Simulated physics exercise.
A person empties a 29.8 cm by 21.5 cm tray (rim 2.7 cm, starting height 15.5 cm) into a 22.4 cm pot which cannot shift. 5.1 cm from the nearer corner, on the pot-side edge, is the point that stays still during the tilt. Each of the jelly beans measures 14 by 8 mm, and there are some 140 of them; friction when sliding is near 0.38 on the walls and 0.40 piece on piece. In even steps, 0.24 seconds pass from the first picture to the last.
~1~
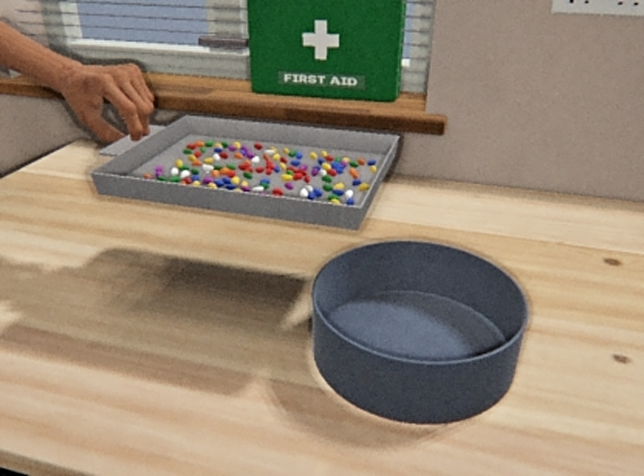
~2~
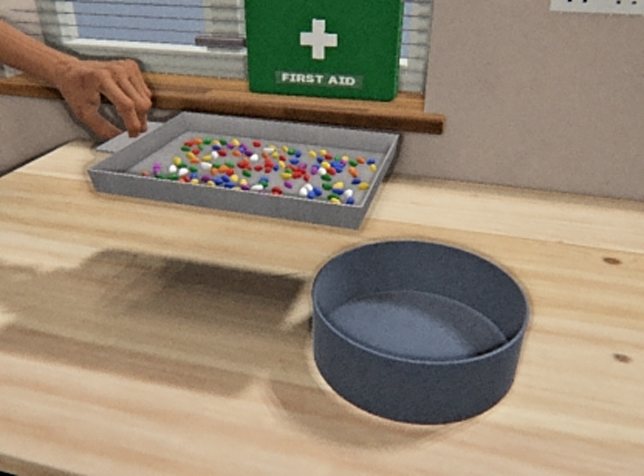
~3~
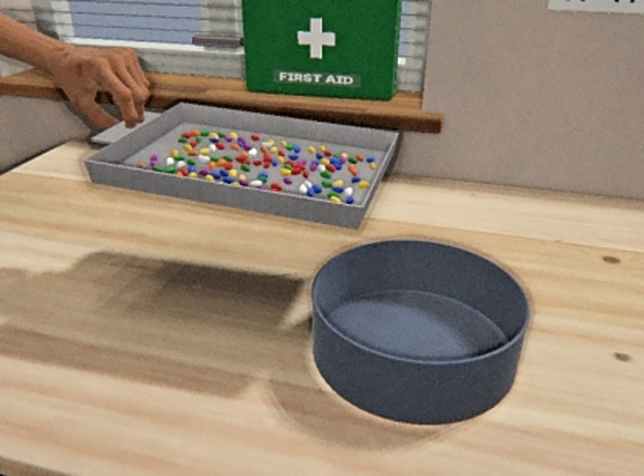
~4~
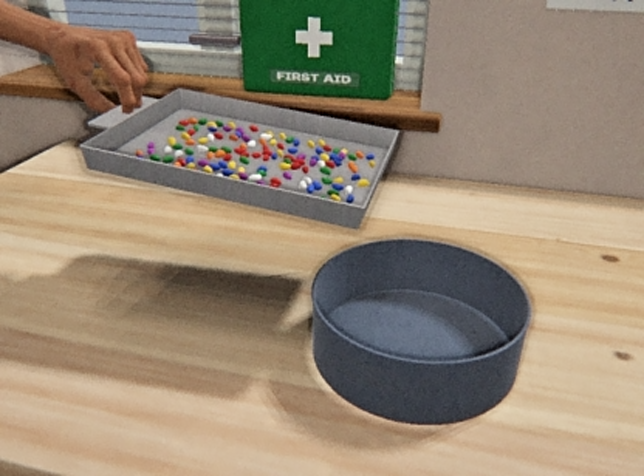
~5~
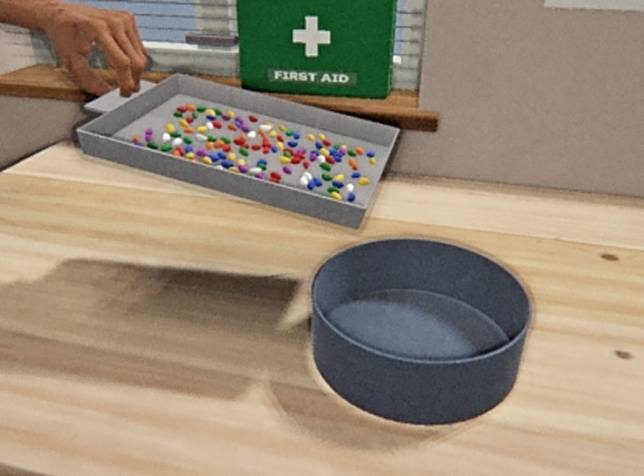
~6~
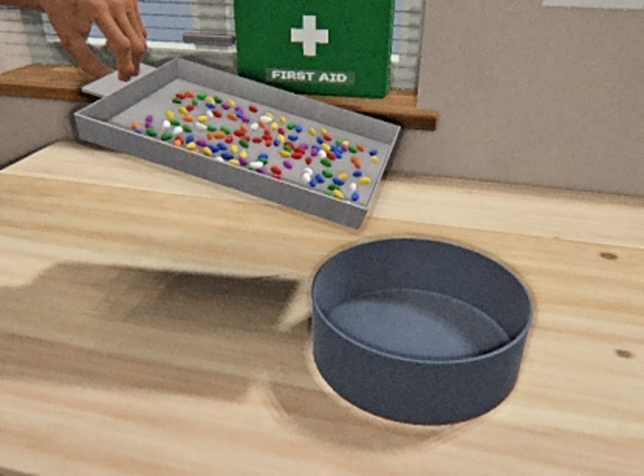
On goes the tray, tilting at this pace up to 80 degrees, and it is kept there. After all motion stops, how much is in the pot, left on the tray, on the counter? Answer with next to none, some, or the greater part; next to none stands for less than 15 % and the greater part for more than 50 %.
Pot: Some; tray: The greater part; counter: Next to none.
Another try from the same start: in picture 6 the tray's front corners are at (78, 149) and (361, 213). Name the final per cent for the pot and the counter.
The pot gets 70 and the counter 0.
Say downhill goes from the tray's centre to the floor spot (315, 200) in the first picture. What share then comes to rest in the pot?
I'd estimate about 70 %.
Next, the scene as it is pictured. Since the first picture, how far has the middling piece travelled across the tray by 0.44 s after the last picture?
Some 9 cm.
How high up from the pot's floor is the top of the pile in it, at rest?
About 1.0 centimetres.
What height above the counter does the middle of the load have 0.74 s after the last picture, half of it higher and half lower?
I'd say near 18 cm.
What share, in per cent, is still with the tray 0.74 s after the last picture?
Around 90 percent.
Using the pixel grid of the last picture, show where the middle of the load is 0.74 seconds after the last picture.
Close to pixel (377, 183).
Then, 0.44 s after the last picture, tilt 45 degrees; the tray holds 100 %, the pot 0 %.
Then, 0.74 s after the last picture, tilt 67 degrees; the tray holds 90 %, the pot 0 %.
Then, 1.13 s after the last picture, tilt 80 degrees; the tray holds 80 %, the pot 15 %.
In the end, pot 25 %, tray 75 %, counter 0 %.
